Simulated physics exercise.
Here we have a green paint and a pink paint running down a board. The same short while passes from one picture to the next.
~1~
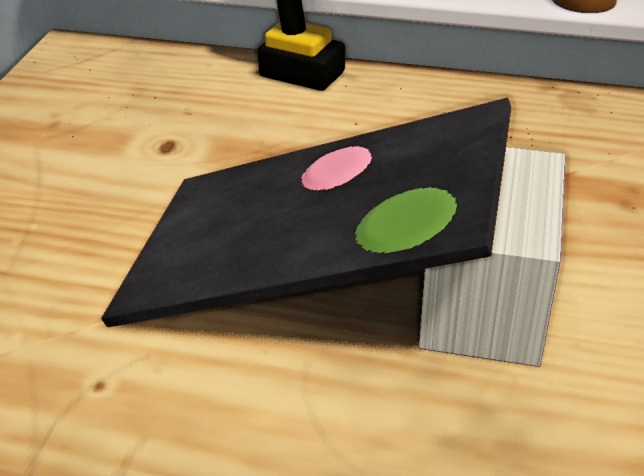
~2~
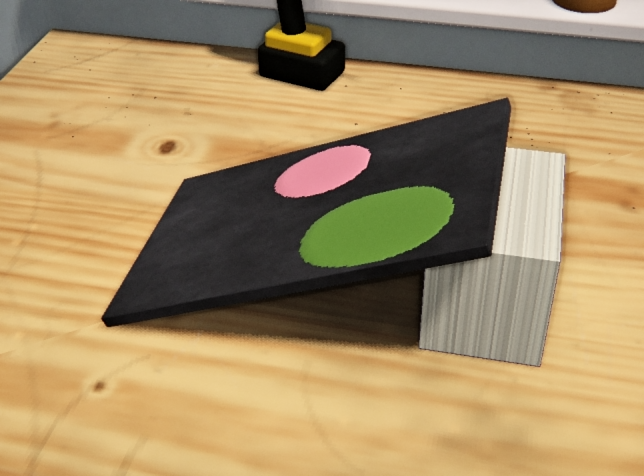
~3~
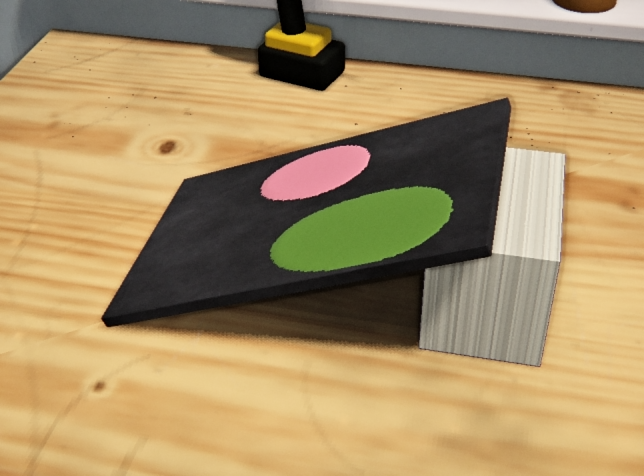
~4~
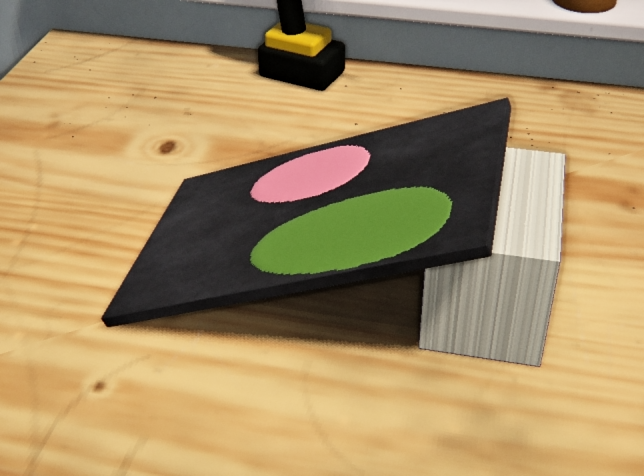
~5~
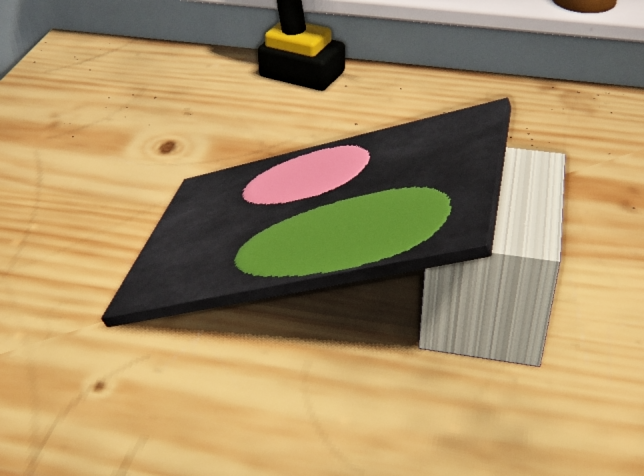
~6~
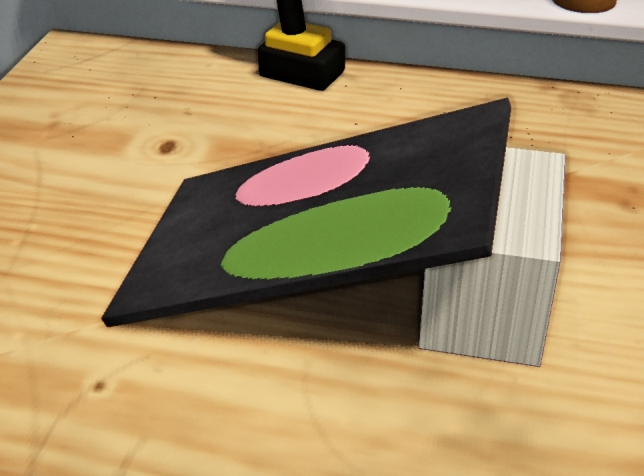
The footage shows a dark board propped on a pale block on a wooden table, with pink and green paint patches spreading down its slope toward the lower left, quickly at first and then more slowly.
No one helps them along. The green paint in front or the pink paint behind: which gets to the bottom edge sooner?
First at the edge is the nearer one.
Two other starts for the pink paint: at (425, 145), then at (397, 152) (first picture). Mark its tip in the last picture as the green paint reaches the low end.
First near (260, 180), then near (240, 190).
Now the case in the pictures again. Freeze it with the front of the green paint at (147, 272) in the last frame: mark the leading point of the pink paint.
Roughly at (199, 199).
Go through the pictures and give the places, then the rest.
The first picture shows tip of the green paint a quarter of the way down; tip of the pink paint (312, 172) half way down.
The second picture shows tip of the green paint (314, 237) half way down; tip of the pink paint half way down.
The third picture shows tip of the green paint half way down; tip of the pink paint (272, 182) three quarters of the way down.
The fourth picture shows tip of the green paint (260, 248) half way down; tip of the pink paint three quarters of the way down.
The fifth picture shows tip of the green paint three quarters of the way down; tip of the pink paint (252, 187) three quarters of the way down.
The sixth picture shows tip of the green paint (234, 254) three quarters of the way down; tip of the pink paint three quarters of the way down.
A moment on, the green paint is three quarters of the way down; the pink paint is three quarters of the way down.
Further on, the green paint is close to the edge; the pink paint is close to the edge.
When it is over, the green paint is at the low edge; the pink paint is close to the edge.
